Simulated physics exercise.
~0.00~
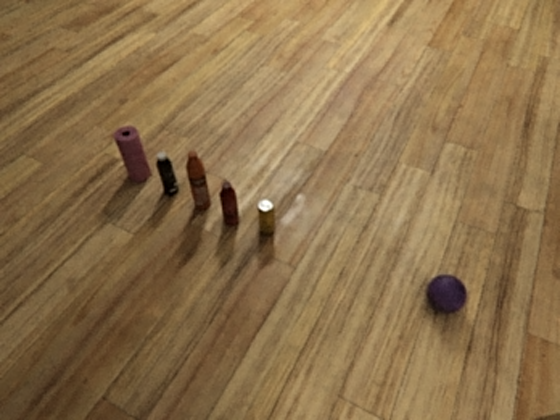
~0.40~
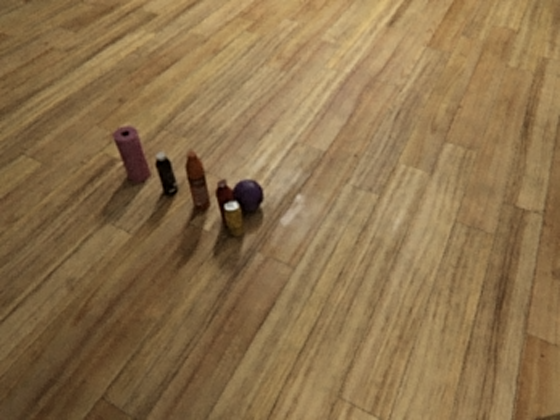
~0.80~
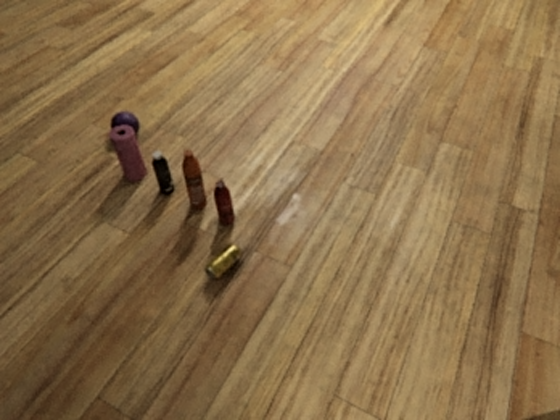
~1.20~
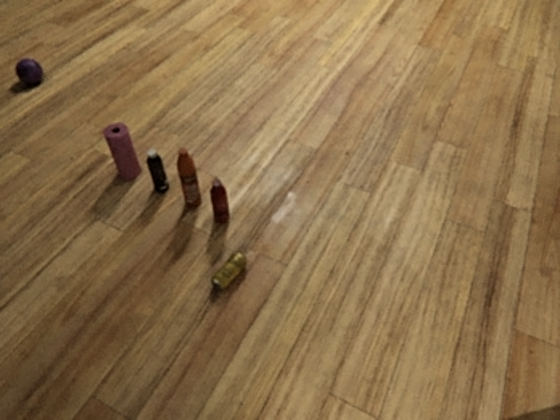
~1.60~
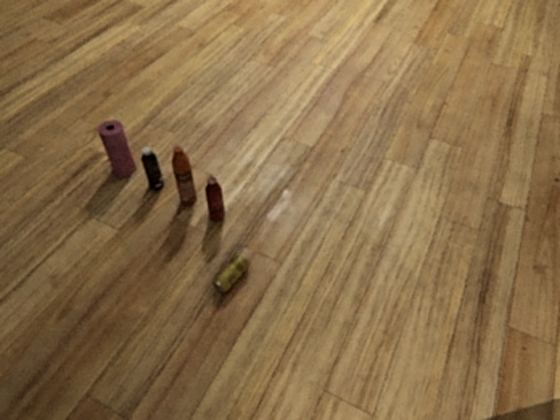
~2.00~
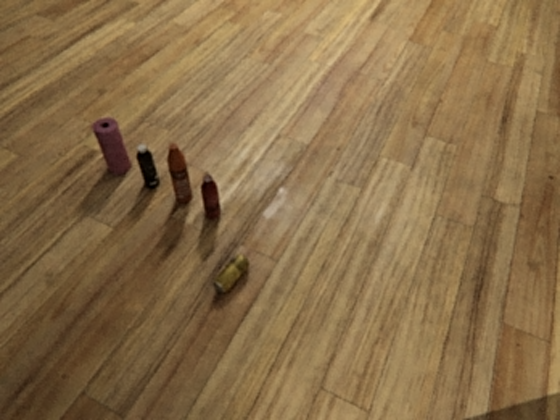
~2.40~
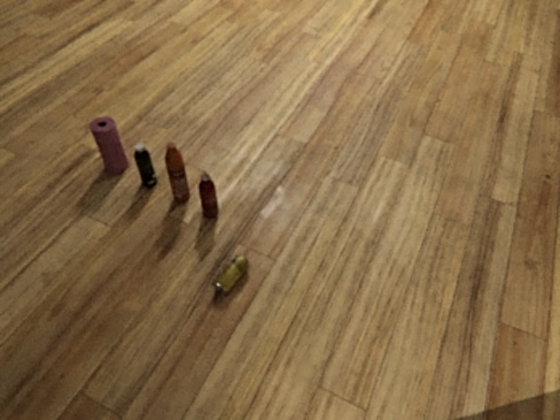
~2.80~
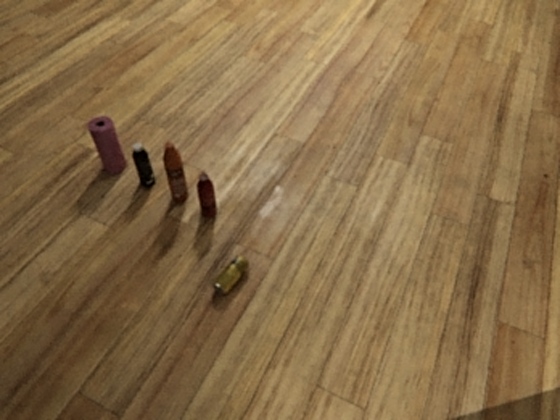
A purple ball rolls left past five standing items, leaving only the yellow can toppled.
